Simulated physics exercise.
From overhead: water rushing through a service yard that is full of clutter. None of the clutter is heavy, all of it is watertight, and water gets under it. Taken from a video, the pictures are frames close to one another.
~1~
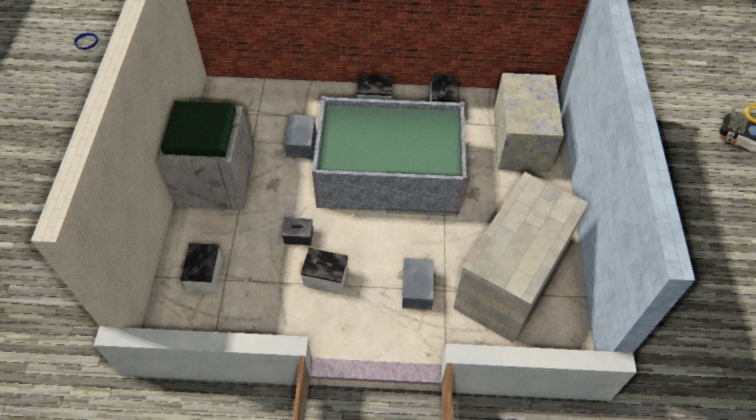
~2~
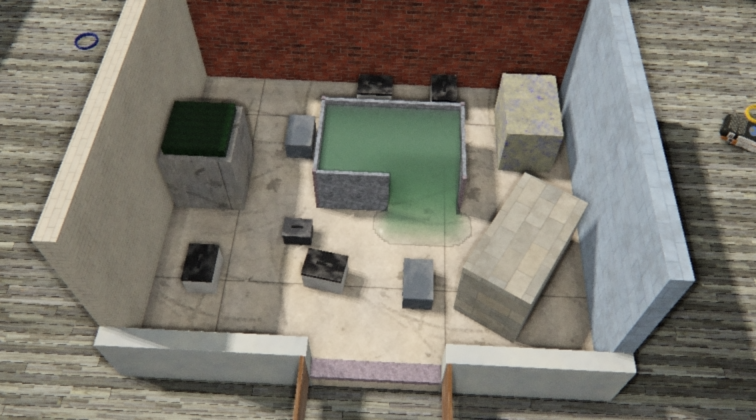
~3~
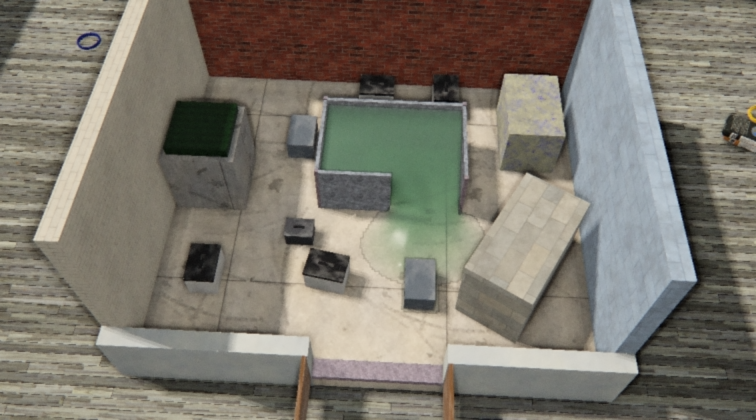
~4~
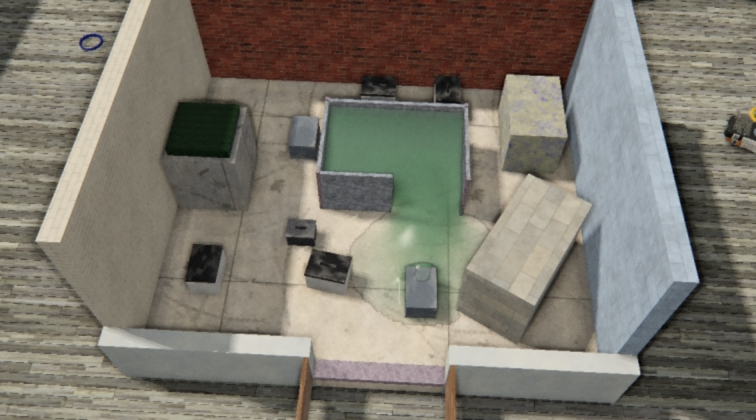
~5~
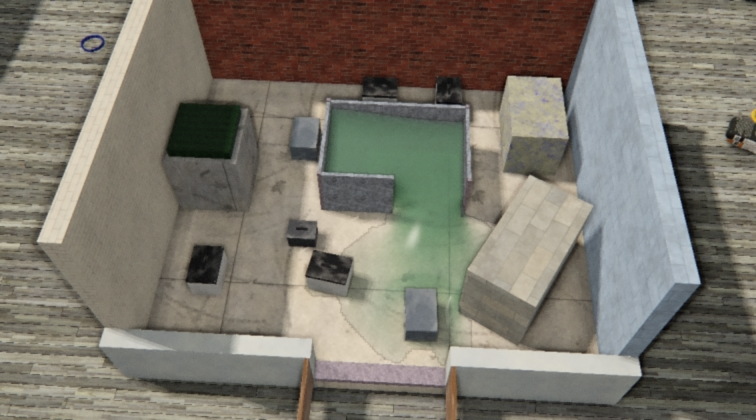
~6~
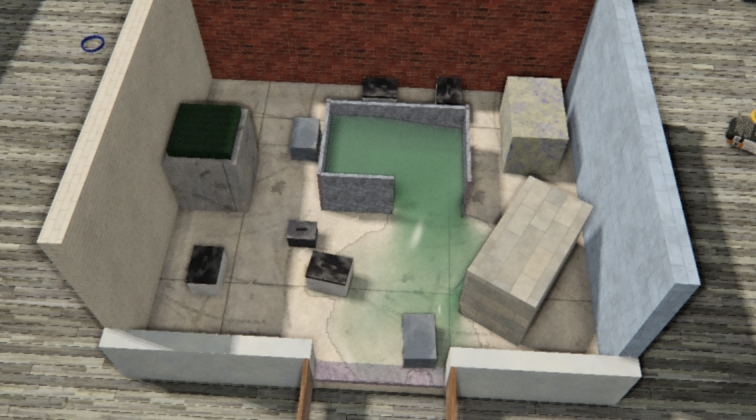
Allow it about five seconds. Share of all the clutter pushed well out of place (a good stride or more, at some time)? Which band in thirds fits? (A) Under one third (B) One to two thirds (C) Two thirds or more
Option A: Under one third.
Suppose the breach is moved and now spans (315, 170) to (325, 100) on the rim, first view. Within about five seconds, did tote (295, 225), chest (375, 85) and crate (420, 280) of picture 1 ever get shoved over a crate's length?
Got that far, got that far, never got that far.
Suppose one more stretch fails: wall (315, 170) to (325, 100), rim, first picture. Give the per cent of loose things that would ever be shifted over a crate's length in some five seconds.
I make it 70 per cent.
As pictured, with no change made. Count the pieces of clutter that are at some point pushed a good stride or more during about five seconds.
I make it 1.
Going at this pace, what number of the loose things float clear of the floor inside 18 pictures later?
The count is 0.
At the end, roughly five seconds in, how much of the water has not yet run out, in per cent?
About 50 percent.
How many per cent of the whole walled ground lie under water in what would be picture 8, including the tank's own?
Estimate: Near 25 %.
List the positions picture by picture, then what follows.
A crate at (418, 278) rests on the ground; a crate at (300, 130), on the bottom; 0 of 7 have shifted, in the first picture.
A crate at (418, 278) rests on the ground; a crate at (300, 130) rests on the ground; 0 of 7 have shifted, in the second picture.
A crate at (420, 279) rests on the ground; a crate at (302, 130) rests on the ground; 0 of 7 have shifted, in the third picture.
A crate at (421, 287) rests on the ground, close to its start; a crate at (304, 131), on the bottom; 1 of 7 have shifted, in the fourth picture.
A crate at (421, 309) rests on the ground, a stride from its start; a crate at (305, 132) rests on the ground; 1 of 7 have shifted, in the fifth picture.
A crate at (420, 336) rests on the ground, a stride from its start; a crate at (305, 132), on the bottom; 1 of 7 have shifted, in the sixth picture.
A moment on, 1 of 7 are well off their spots; 0 afloat.
Next, 1 of 7 are well off their spots; 0 afloat.
Later, 1 of 7 are well off their spots; 0 afloat.
In the end, 1 of 7 are well off their spots, and 1 have been at some point; 0 afloat.
